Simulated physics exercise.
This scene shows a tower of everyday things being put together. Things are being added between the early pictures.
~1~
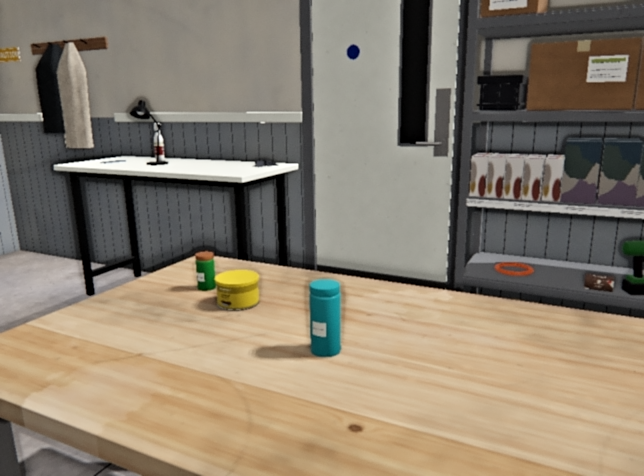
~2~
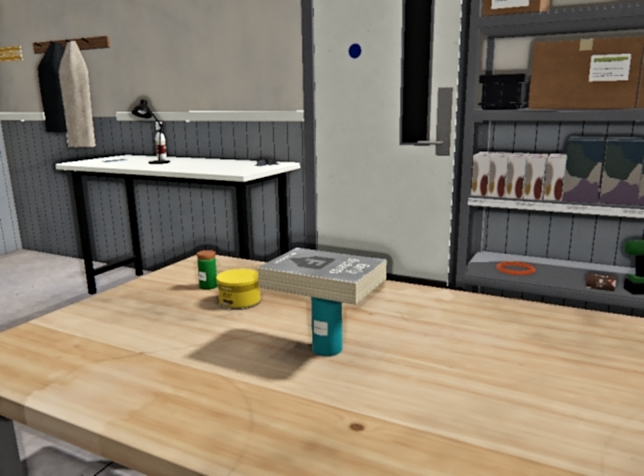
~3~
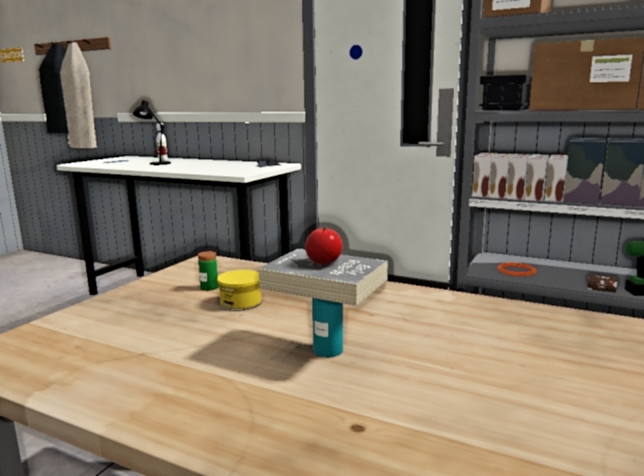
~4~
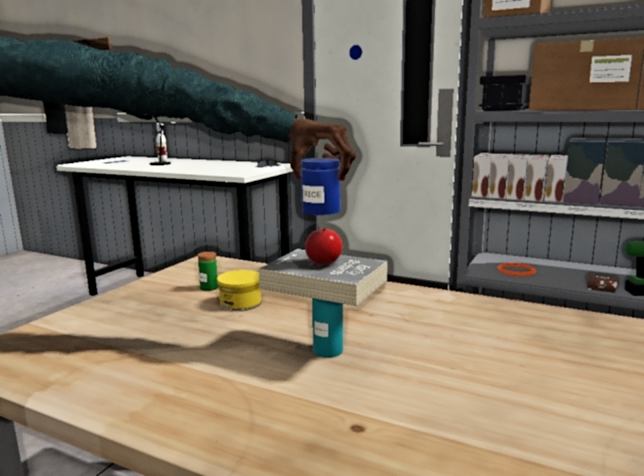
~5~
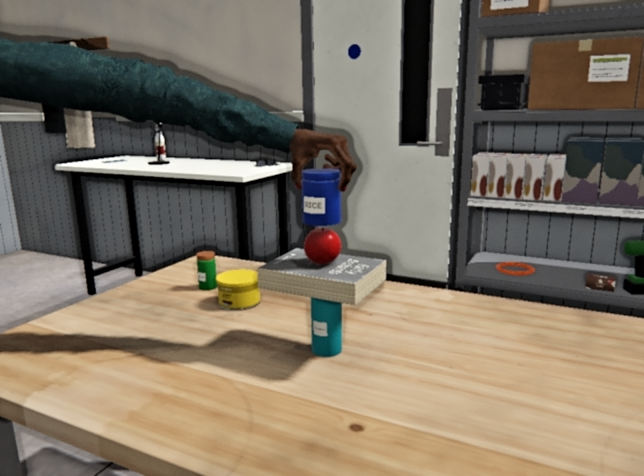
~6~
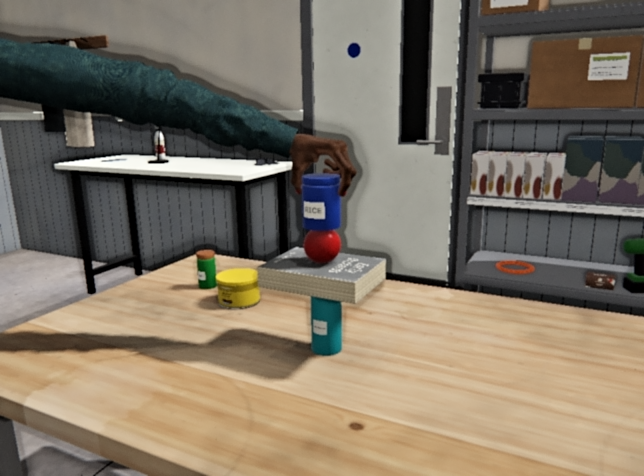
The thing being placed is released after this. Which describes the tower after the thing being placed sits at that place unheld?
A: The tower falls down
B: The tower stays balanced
The tower falls down (A).
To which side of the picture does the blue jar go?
It goes leftward.
Then, 1.60 s later than the last frame, blue jar now fallen.
Then, 1.80 s later than the last frame, things are still on the move.
Then, 1.90 s later than the last frame, as before.
When it is over, fallen, blue jar; the other 5 as before. End places, in pixels of the last picture, blue jar near (109, 369). The pile comes apart.
